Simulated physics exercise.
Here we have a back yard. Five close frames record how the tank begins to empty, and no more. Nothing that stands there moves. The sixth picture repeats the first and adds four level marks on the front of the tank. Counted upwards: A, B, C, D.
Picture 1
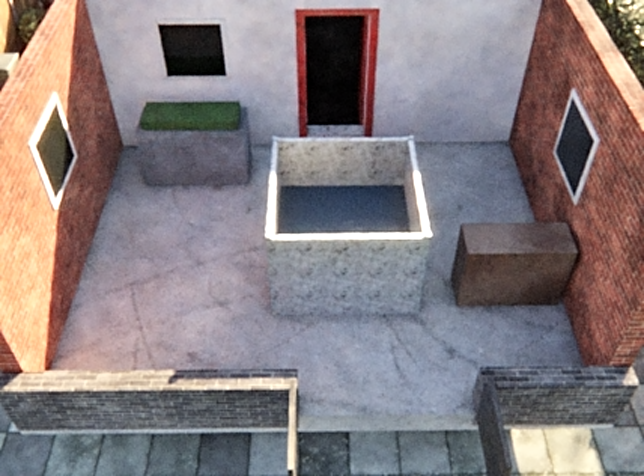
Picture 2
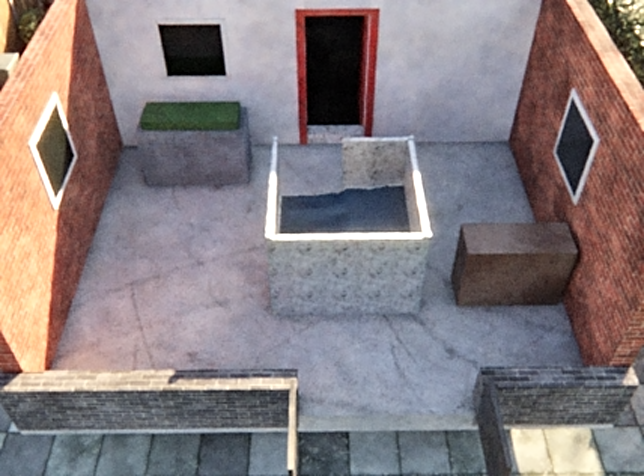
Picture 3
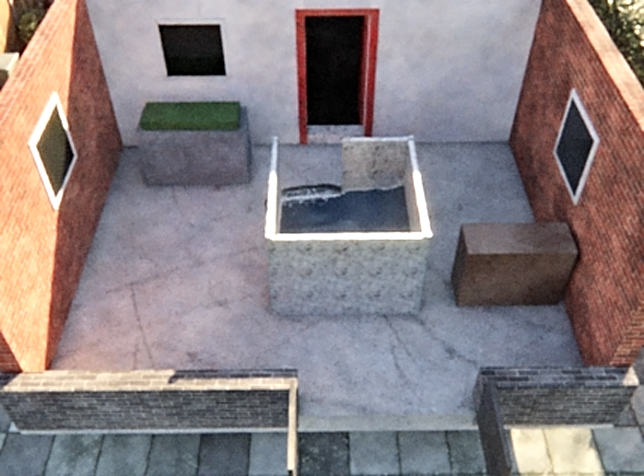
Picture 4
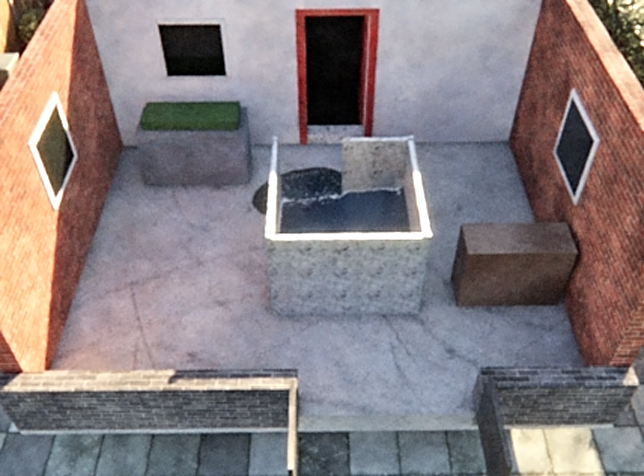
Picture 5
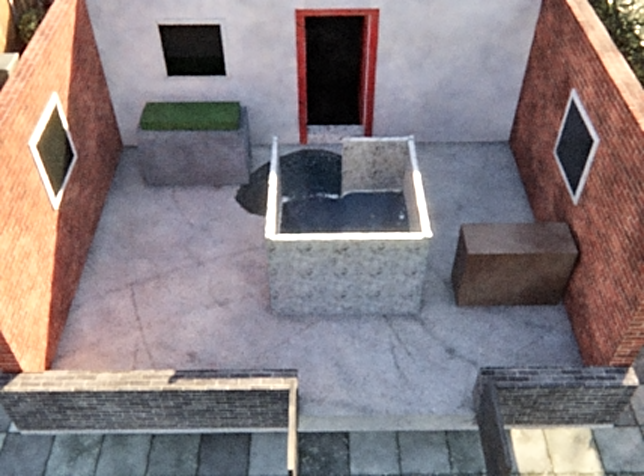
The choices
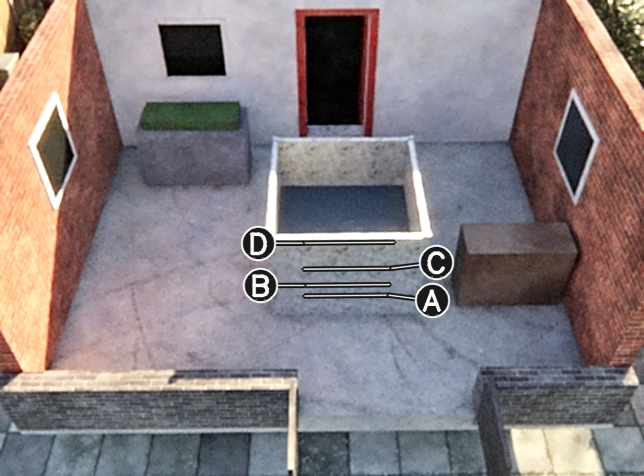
A walled back yard with a stone water tank, its back wall opening at the left and water spreading across the ground behind.
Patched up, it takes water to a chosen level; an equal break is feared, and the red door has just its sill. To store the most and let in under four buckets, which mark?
Go for A.
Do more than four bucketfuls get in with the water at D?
Yes.
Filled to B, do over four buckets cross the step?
Yes.
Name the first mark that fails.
It is B.
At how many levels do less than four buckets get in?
One of them.
On the marked copy, A at (346, 295); B at (347, 285); C at (347, 268); D at (348, 242); from the bottom up A, B, C, D.
If A is chosen, a splash gets over, under a bucket.
If B is chosen, about 8 bucketfuls get in.
If C is chosen, dozens of bucketfuls pour in.
If D is chosen, dozens of bucketfuls pour in.
